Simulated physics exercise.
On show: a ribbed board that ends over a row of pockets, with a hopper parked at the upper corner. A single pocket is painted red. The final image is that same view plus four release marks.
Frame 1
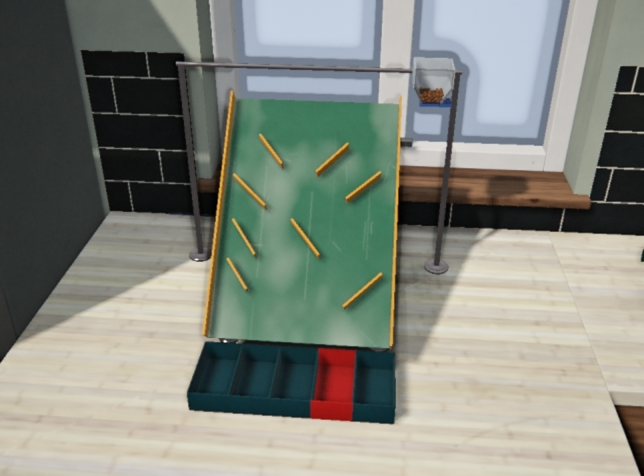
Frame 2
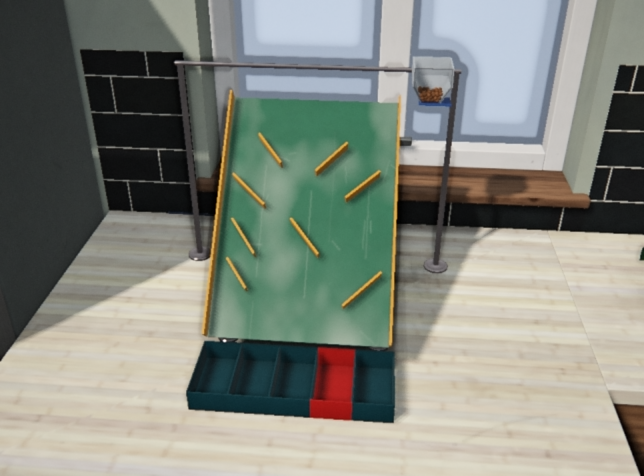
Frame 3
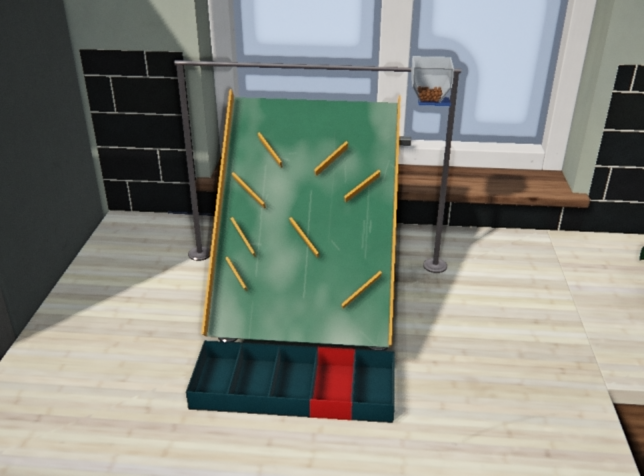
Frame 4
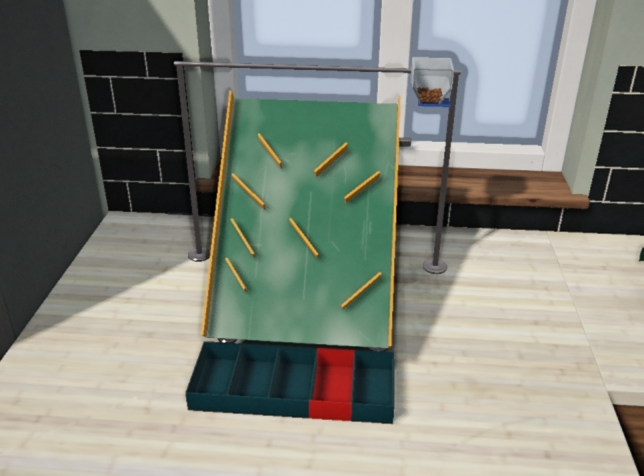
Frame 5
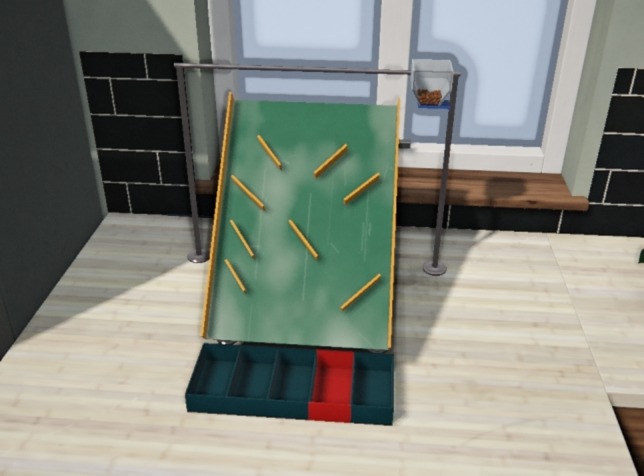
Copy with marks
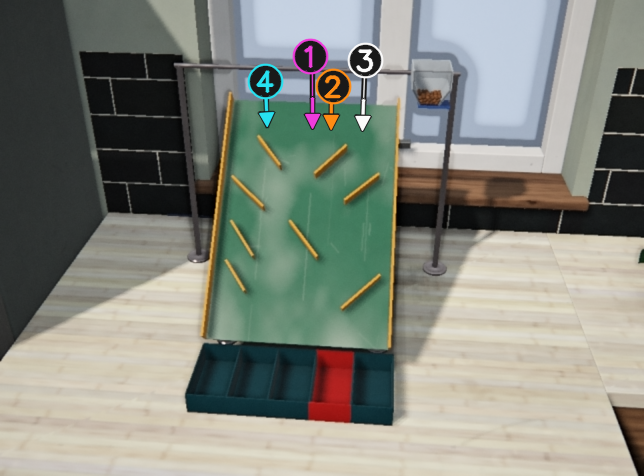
A green board with slanted yellow ribs standing motionless above a row of dark pockets, one red, beside a small raised hopper.
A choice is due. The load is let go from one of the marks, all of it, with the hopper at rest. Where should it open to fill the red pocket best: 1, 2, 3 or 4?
Take 3.
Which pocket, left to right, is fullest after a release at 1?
It is the second one.
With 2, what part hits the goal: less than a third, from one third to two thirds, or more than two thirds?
Mark 2 gives less than a third.
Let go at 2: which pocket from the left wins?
The second from the left.
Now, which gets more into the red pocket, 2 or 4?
That is mark 4.
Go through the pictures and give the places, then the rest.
The first picture shows hopper at (431, 95), cereal balls, door shut.
The second picture shows ribs (259, 133) to (281, 162), (315, 171) to (347, 142), (233, 173) to (264, 204).
The third picture shows ribs (345, 197) to (379, 171), (232, 218) to (253, 253), (290, 218) to (318, 254).
The fourth picture shows ribs (226, 258) to (245, 289), (342, 306) to (380, 273).
The fifth picture shows red pocket at (330, 411), number 4 of 5 from the left.
On the marked copy, mark 1 meets the board at (312, 123); mark 2 meets the board at (331, 124); mark 3 meets the board at (362, 125); mark 4 meets the board at (267, 121).
Choosing 1, about a quarter in the red pocket, about two thirds in other pockets, a small part outside the box.
Choosing 2, a small part in the red pocket, most in other pockets, a stray few outside the box.
Choosing 3, about two thirds in the red pocket, about a third in other pockets.
Choosing 4, about a third in the red pocket, about two thirds in other pockets, a stray few outside the box.
